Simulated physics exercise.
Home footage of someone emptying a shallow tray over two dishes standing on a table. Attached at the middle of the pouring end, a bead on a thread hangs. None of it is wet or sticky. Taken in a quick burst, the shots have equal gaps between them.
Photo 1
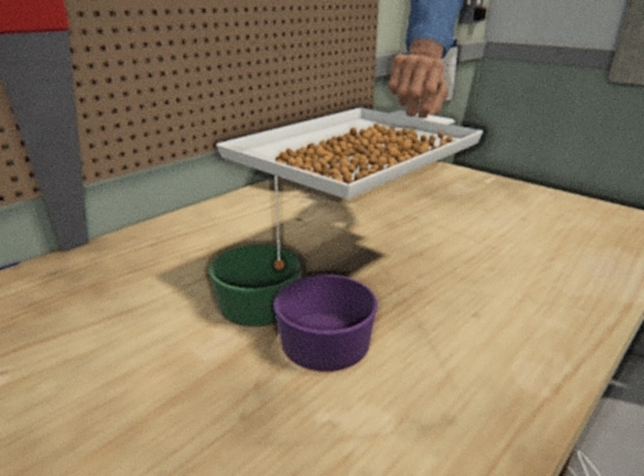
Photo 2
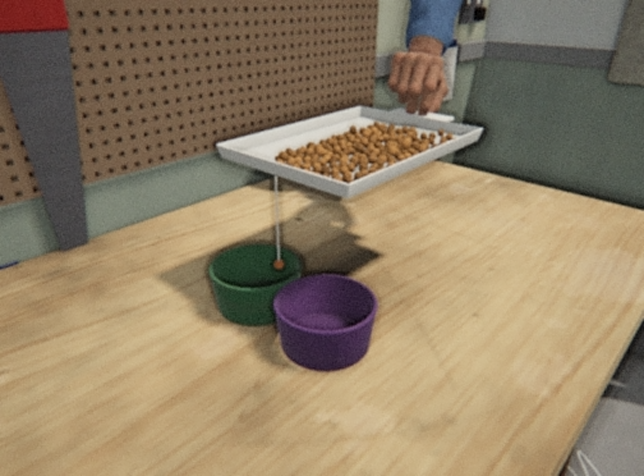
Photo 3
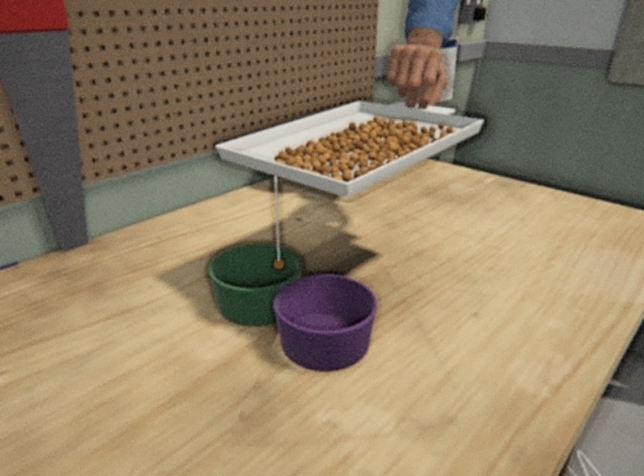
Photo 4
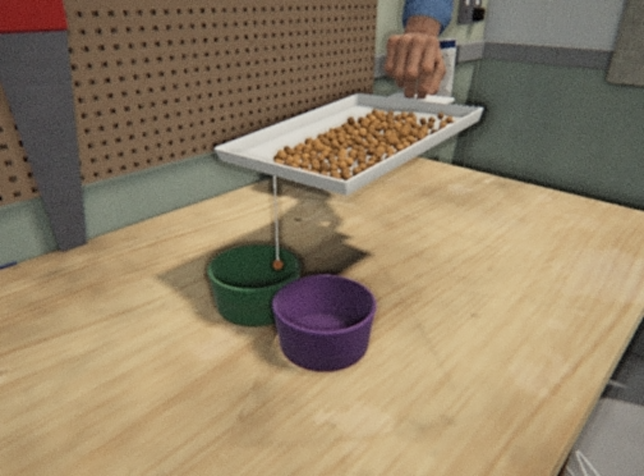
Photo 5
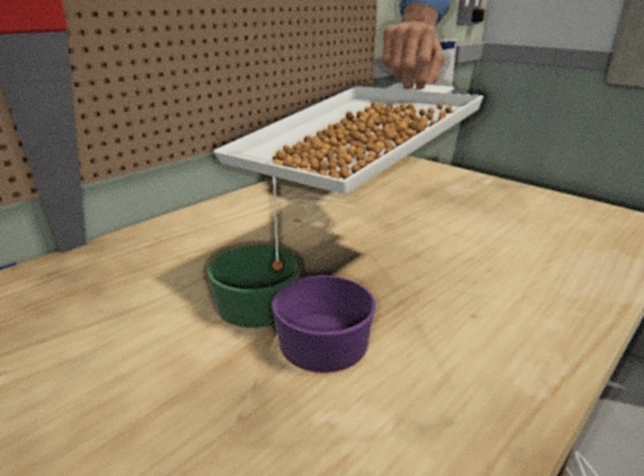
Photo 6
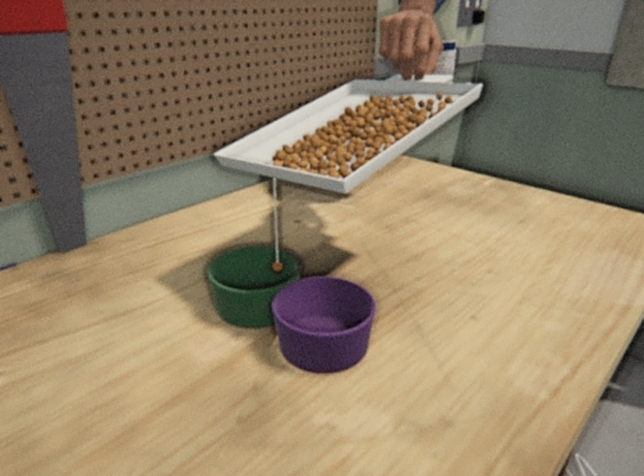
At first, a hand holds the far end of a white tray of roasted chickpeas level above a green dish and a purple dish on a wooden table. Then the hand rises gradually, lifting that end so the tray tilts a little, its left corner lowest, while the chickpeas stay on it.
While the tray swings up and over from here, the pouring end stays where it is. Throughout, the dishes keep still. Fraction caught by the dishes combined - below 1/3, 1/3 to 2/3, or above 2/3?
The amount caught will sit at one to two thirds of the load.
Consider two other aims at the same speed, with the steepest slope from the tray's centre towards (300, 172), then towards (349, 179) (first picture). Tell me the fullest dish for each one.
Try one - the dish to the right; try two - the dish to the right.
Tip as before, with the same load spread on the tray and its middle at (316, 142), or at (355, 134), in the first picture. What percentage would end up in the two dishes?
Shares: 50 % for the first, 50 % for the second.
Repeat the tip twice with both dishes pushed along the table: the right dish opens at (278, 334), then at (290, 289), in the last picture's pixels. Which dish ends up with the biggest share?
First try: The dish on the left-hand side; second try: The dish on the left-hand side.
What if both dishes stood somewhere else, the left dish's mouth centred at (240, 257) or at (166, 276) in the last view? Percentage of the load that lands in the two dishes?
First placement: Some 60 %; second placement: Some 30 %.
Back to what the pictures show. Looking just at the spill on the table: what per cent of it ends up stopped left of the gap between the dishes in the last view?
Estimate: About 100 in every hundred.
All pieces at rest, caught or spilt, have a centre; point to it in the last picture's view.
I'd place the middle at about (231, 306).
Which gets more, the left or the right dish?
Result: The one at left wins.
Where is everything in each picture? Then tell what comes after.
In the first frame, corners of the pouring end (221, 144) and (348, 183), level; middle of the load (361, 151), roasted chickpeas; left dish (222, 299); right dish (291, 341); bead on its thread (279, 264).
In the second frame, corners of the pouring end (221, 144) and (348, 183), level; middle of the load (361, 149).
In the third frame, corners of the pouring end (221, 146) and (347, 182), tipped barely, lowest at the left corner; middle of the load (360, 146).
In the fourth frame, corners of the pouring end (219, 148) and (345, 180), tipped a little, lowest at the left corner; middle of the load (359, 141).
In the fifth frame, corners of the pouring end (218, 150) and (344, 179), tipped a little, lowest at the left corner; middle of the load (358, 137).
In the sixth frame, corners of the pouring end (219, 153) and (343, 178), tipped a little, lowest at the left corner; middle of the load (357, 132); left dish (220, 301); right dish (289, 343).
Just after the last frame, tray tipped steeply; almost all on the tray; just a few outside both; just a few in the air.
A moment on, tray tipped right over; roughly two thirds on the tray; about a tenth in the left dish; just a few outside both; roughly a quarter in the air.
Further on, tray tipped past a quarter turn; just a few in the right dish; roughly half in the left dish; roughly half outside both.
When it is over, tray tipped past a quarter turn; just a few in the right dish; roughly half in the left dish; roughly half outside both.
